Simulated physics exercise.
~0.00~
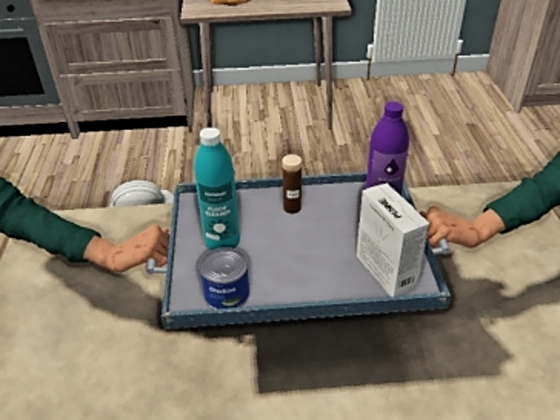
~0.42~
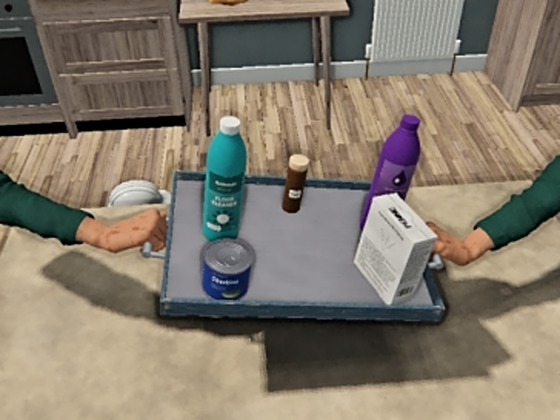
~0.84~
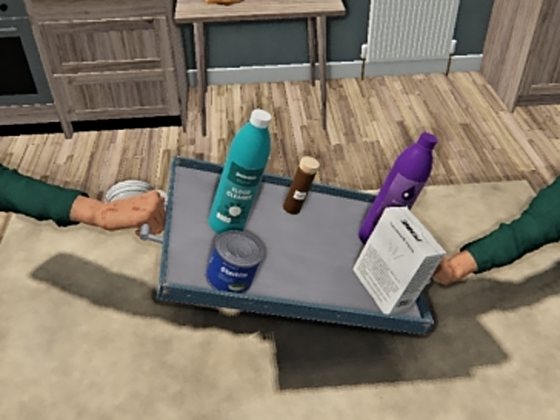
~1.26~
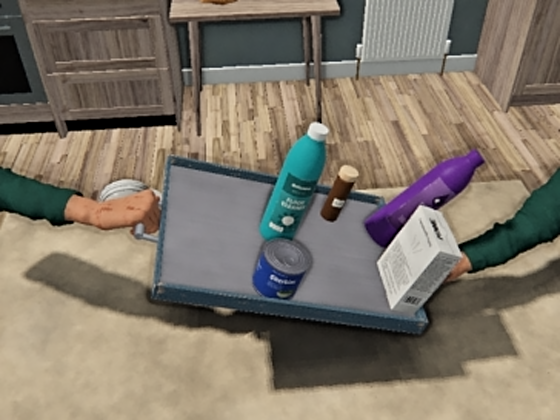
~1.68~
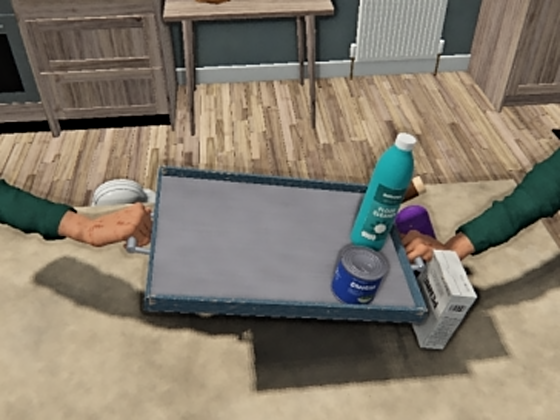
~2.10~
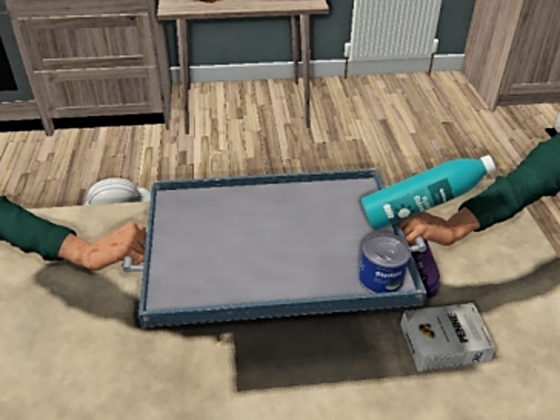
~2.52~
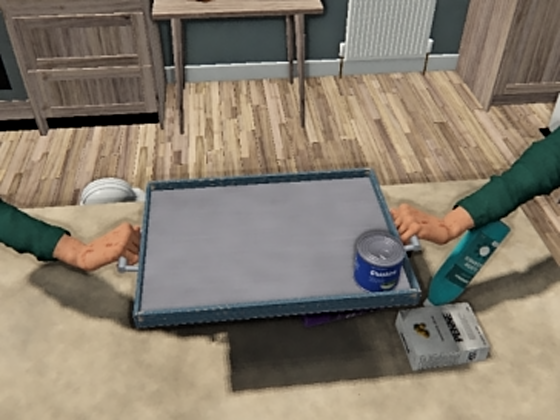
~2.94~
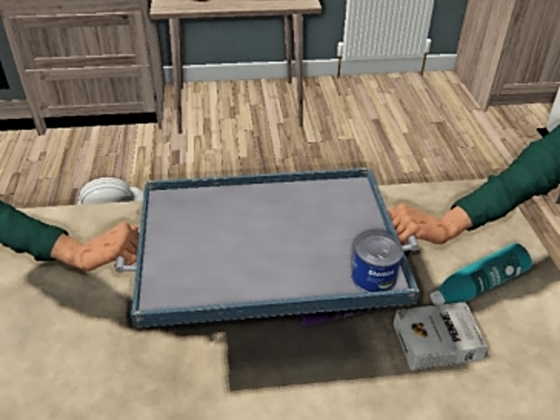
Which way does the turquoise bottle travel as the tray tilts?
The turquoise bottle moves to the right, going over the right side of the tray.
A hand-held tray tips right, spilling everything except the blue tin, then levels again.
